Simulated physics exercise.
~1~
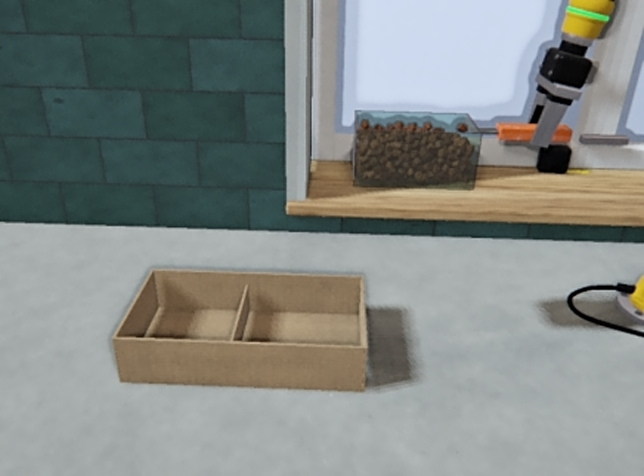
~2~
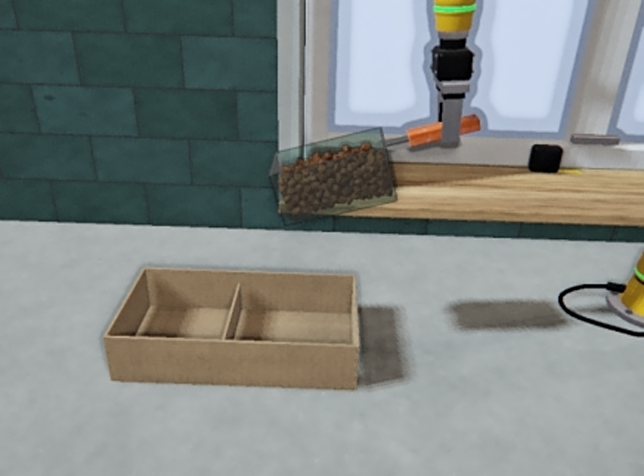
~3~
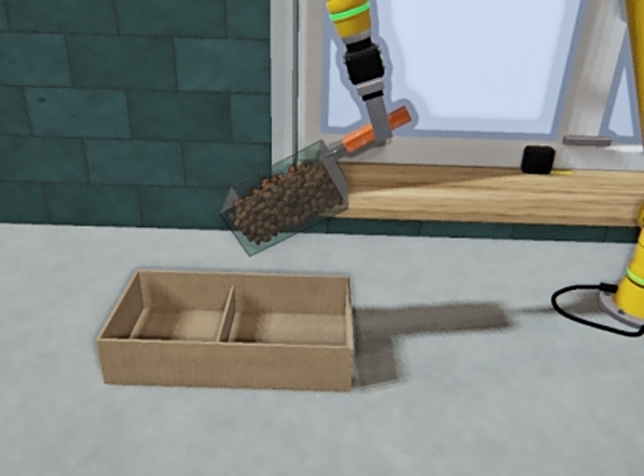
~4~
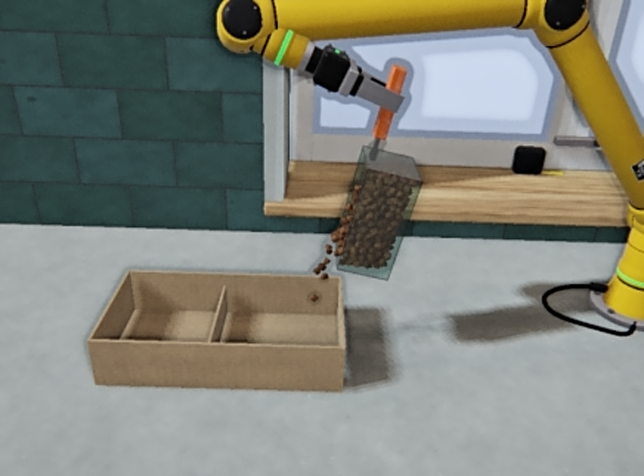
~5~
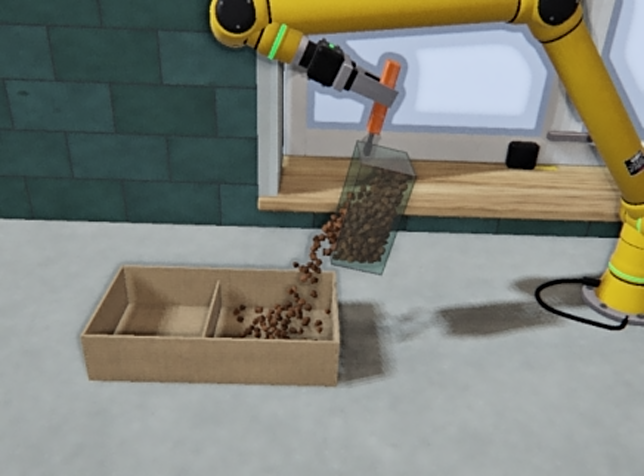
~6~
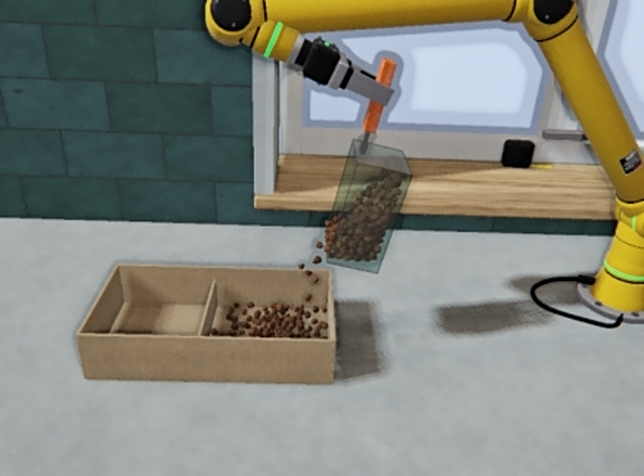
On a pale tabletop beside a window and green brick wall, a yellow robot arm carries a clear box of brown pellets leftward and tilts it steeply, pouring some into the right compartment of a divided cardboard tray, with many pellets still in the box.
